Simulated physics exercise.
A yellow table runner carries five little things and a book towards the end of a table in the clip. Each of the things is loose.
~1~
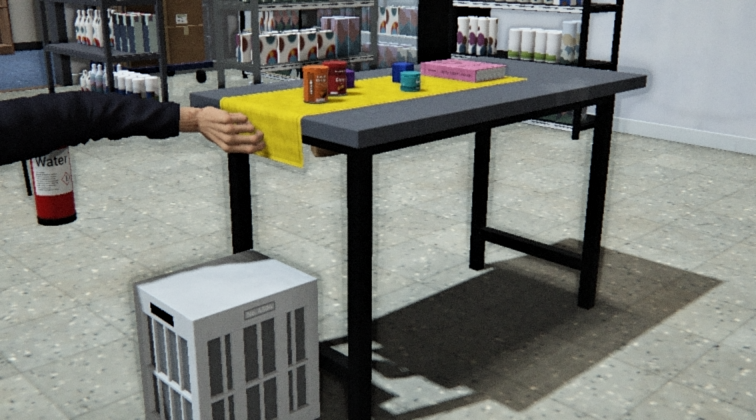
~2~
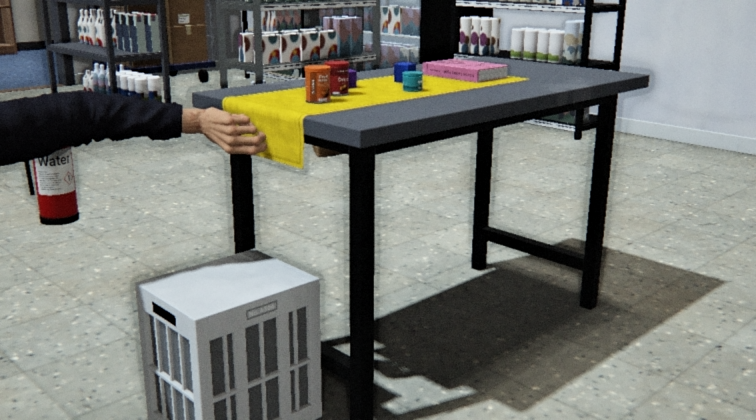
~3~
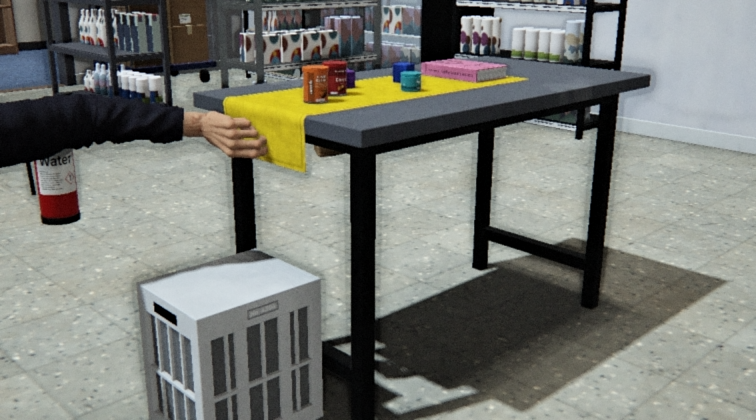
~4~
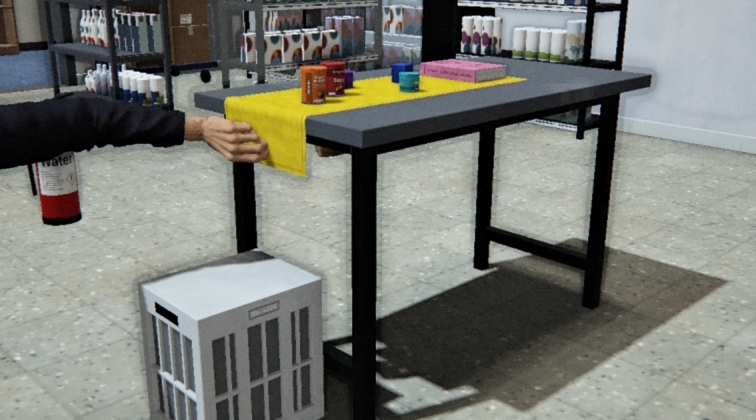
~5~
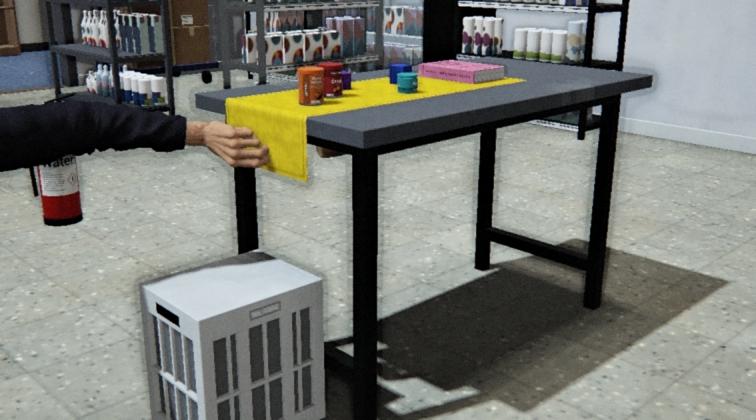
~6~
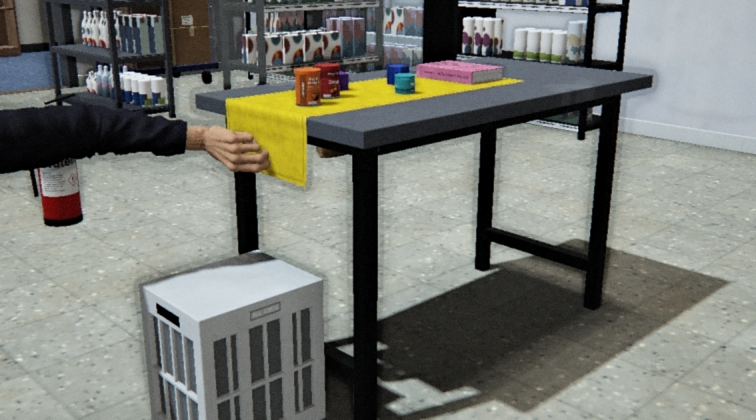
Yellow runner creeping down over a grey table's left end as a hand pulls it, small colourful containers edging left with it.
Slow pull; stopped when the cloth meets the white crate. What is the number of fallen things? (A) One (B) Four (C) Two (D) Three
(C) Two.
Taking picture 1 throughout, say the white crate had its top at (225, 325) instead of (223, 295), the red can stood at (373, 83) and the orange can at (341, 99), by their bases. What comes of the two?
Red can: Safe; orange can: Lost.
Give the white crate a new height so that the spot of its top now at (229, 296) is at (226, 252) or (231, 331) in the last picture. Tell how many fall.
1 and 3.
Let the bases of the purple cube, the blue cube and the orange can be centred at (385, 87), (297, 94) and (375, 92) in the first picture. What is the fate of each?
Purple cube safe, blue cube lost, orange can safe.
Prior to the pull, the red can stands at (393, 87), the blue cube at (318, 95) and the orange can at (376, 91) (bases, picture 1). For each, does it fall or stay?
As for the red can, it stays aboard; the blue cube goes off; the orange can stays aboard.
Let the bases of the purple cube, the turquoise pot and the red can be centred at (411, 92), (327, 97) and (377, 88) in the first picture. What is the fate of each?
Purple cube kept, turquoise pot dropped, red can kept.
A little later, hem near (267, 235); orange can gone.
Next, hem on the crate; orange can and red can gone.
When it is over, hem on the crate; orange can and red can gone. The answer is two.
